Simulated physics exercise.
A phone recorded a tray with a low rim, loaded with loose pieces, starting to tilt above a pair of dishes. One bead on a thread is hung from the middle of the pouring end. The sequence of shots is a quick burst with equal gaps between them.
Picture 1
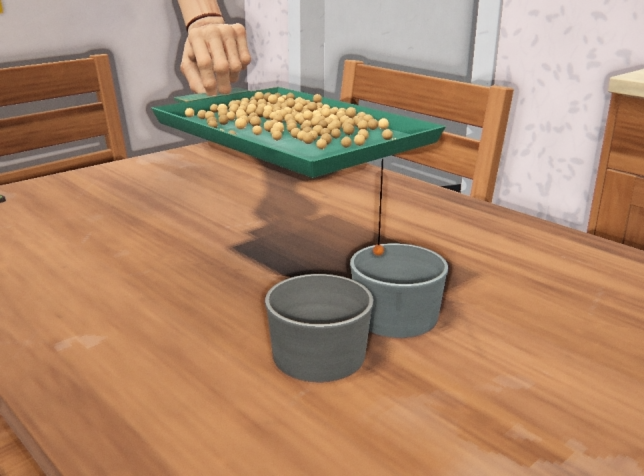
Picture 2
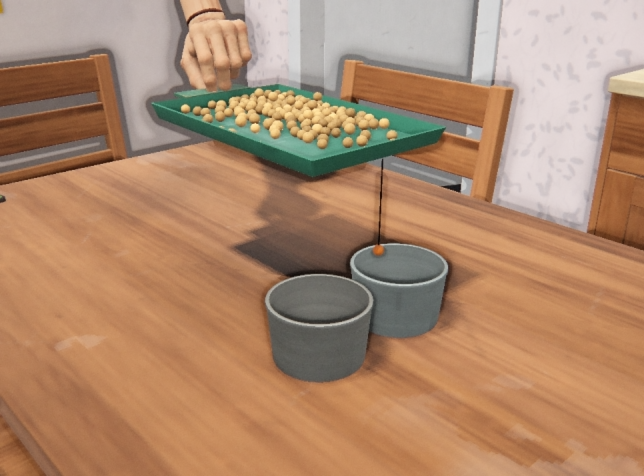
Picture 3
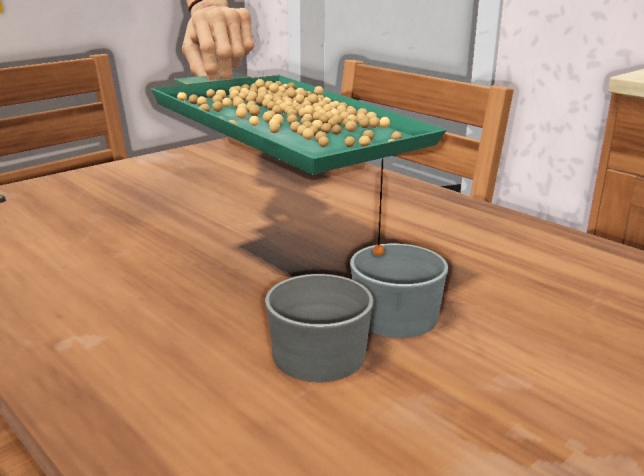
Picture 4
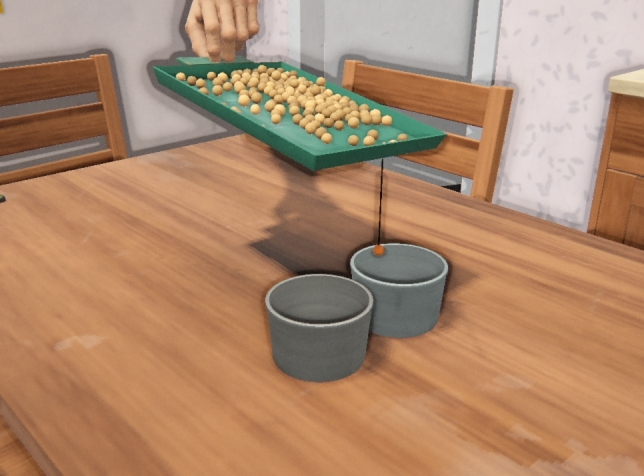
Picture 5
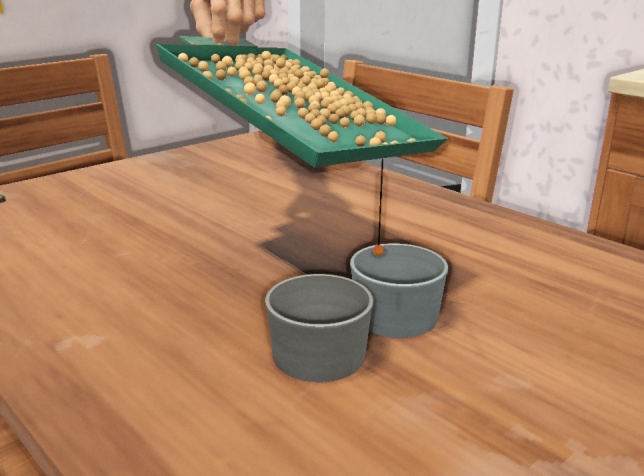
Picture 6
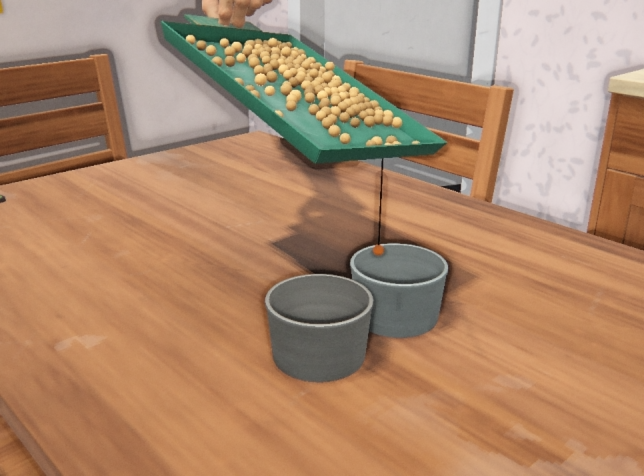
At the start, a hand holds a green tray of round wooden beads nearly level above two gray dishes on a wooden table. The hand then raises the far end, tilting the tray more and more steeply, and the beads shift toward the lower right, while the dishes and the hanging orange bead stay still.
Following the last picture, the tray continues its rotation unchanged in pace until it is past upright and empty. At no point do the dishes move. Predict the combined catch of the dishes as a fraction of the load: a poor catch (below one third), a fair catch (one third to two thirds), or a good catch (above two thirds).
Looks to me like the dishes keep less than one part in three.
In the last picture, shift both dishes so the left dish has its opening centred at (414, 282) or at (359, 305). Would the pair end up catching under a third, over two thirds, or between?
In order: Over two thirds, then in the middle band.
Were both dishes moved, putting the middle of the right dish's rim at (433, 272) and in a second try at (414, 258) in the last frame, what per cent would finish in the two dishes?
It would be roughly 30 per cent, followed by roughly 30 per cent.
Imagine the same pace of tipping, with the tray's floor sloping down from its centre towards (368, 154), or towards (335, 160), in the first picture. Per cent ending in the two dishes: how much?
Shares: About 20 in a hundred, then about 40 in a hundred.
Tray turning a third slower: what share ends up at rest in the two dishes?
I'd put it at some 20 per cent.
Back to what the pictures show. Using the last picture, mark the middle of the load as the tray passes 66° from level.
Look close to (439, 174) in the last picture.
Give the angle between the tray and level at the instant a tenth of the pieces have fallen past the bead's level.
Angle reached: About 60°.
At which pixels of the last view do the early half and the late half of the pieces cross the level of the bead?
First half (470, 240); second half (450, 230).
Shortly afterwards, tray tipped steeply; near half on the tray; only a few in the right dish; near a quarter outside both; near a quarter in the air.
Next, tray tipped past a quarter turn; a little in the right dish; the bulk outside both; only a few in the air.
Some moments later, tray tipped past a quarter turn; a little in the right dish; the bulk outside both.
In the end, tray tipped past a quarter turn; none at all in the left dish; a little in the right dish; the bulk outside both.
